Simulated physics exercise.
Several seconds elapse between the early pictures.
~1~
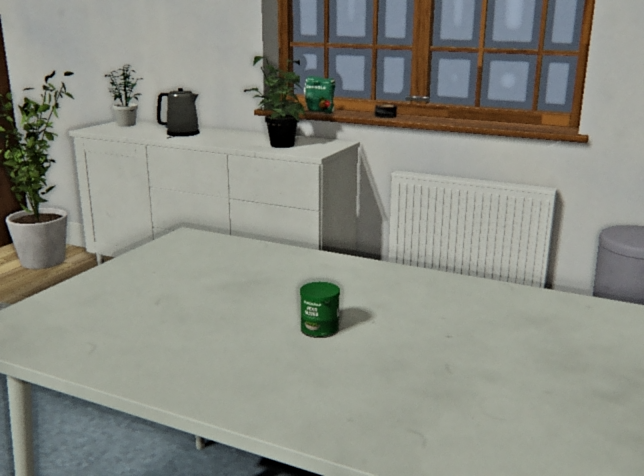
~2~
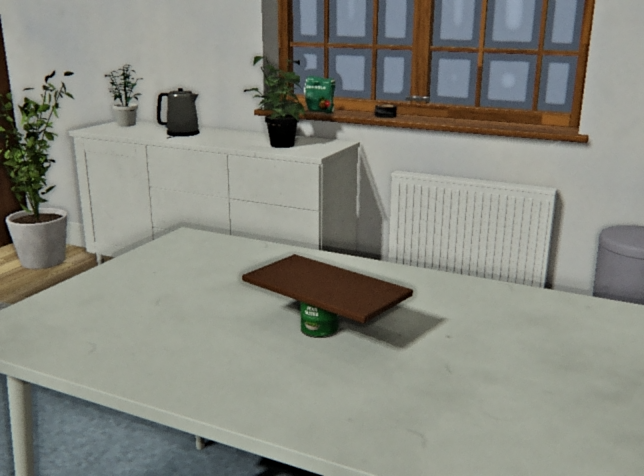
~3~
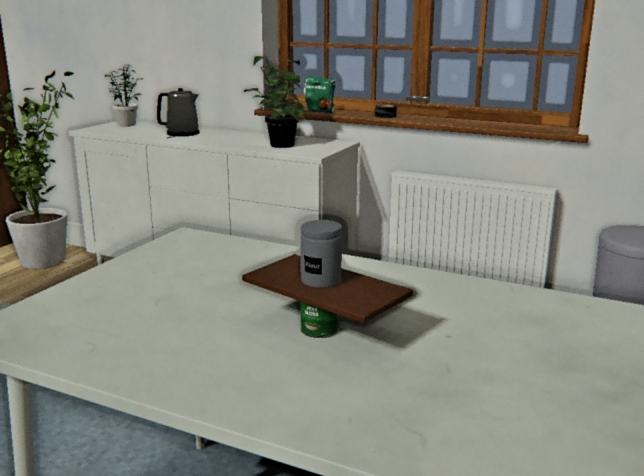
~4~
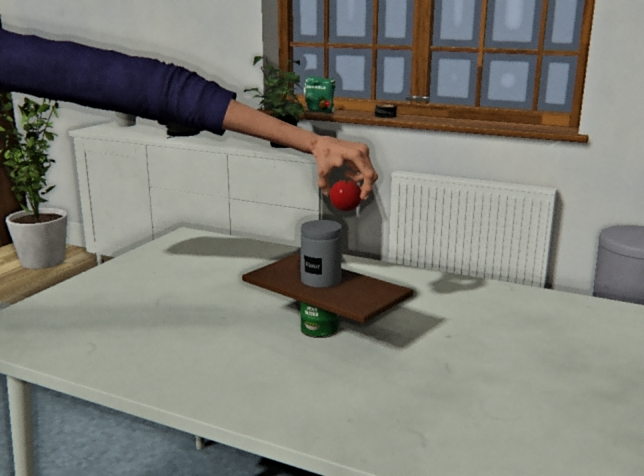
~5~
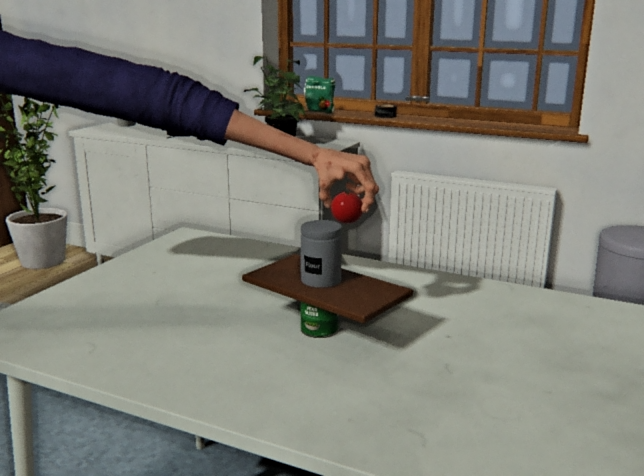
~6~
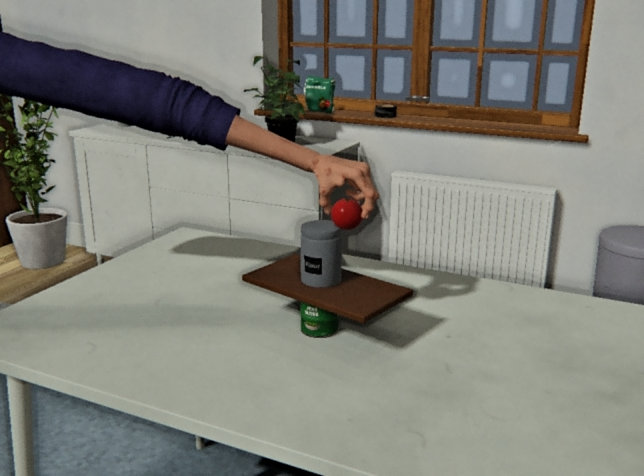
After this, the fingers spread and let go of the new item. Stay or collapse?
Something drops.
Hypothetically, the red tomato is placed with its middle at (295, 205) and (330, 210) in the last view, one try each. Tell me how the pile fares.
On the first release the pile caves in, while on the second it stays intact.
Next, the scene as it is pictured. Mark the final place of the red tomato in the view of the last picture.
The object winds up at approximately (373, 275).
Then, 0.30 s later than the last frame, red tomato now fallen.
Then, 0.40 s later than the last frame, things are still on the move.
When it is over, fallen, red tomato; the other 3 as before. End places, in pixels of the last picture, red tomato near (373, 276). The pile gives way.
